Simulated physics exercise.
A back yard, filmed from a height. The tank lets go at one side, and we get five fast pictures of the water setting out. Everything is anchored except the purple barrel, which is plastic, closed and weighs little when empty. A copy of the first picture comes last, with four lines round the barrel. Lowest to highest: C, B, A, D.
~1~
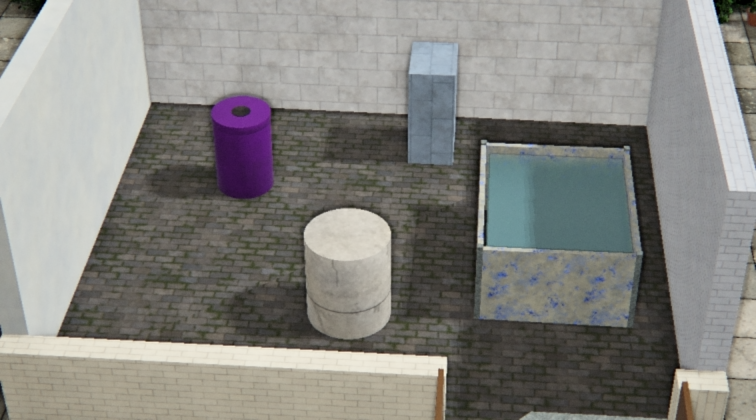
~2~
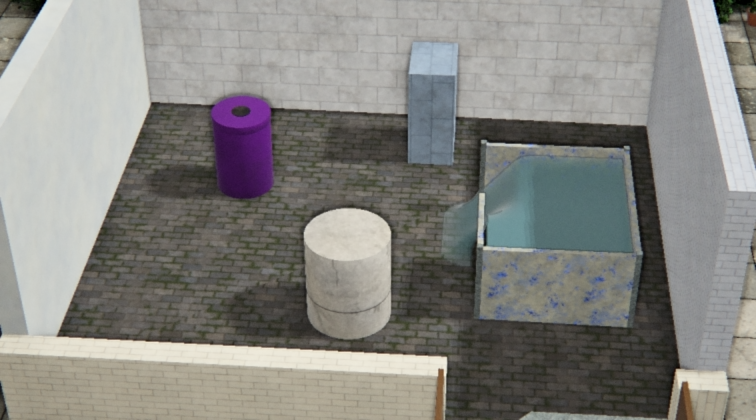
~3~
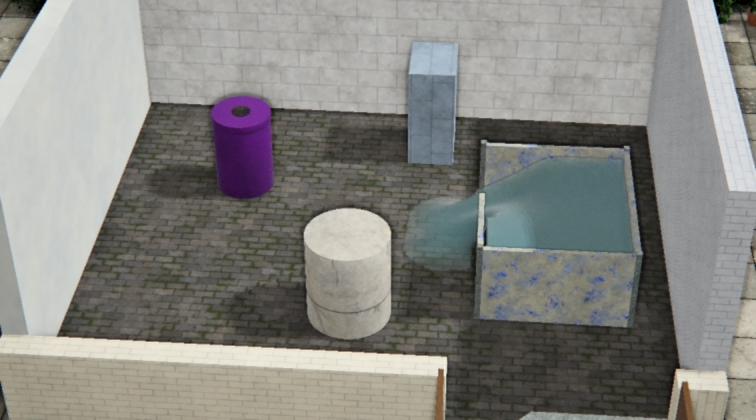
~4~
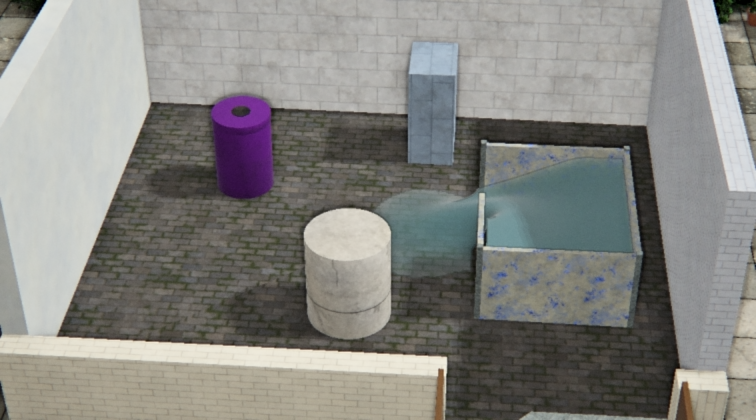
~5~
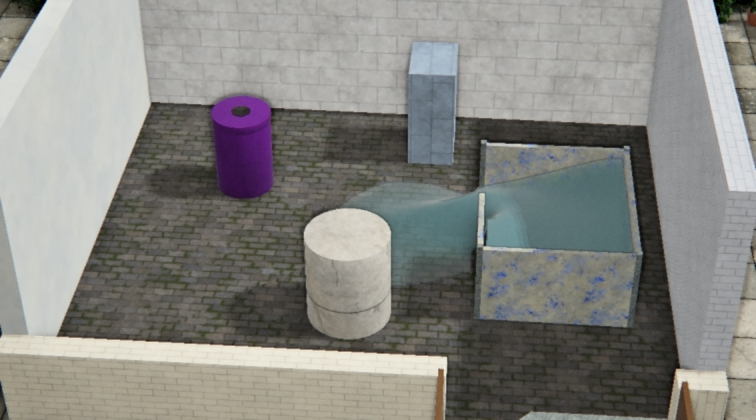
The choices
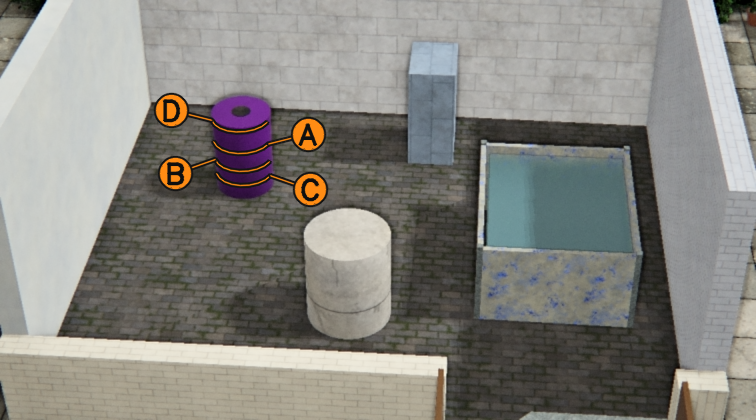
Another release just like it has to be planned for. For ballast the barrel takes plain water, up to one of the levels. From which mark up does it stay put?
Take B.
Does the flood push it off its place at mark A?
No, that is safe.
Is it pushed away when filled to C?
Yes.
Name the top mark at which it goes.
C it is.
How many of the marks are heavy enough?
Three of the four.
On the marked copy, A at (237, 153); B at (239, 171); C at (240, 185); D at (236, 131); from the bottom up C, B, A, D.
If A is chosen, it does not move.
If B is chosen, it does not move.
If C is chosen, it is pushed about half its own width away.
If D is chosen, it does not move.
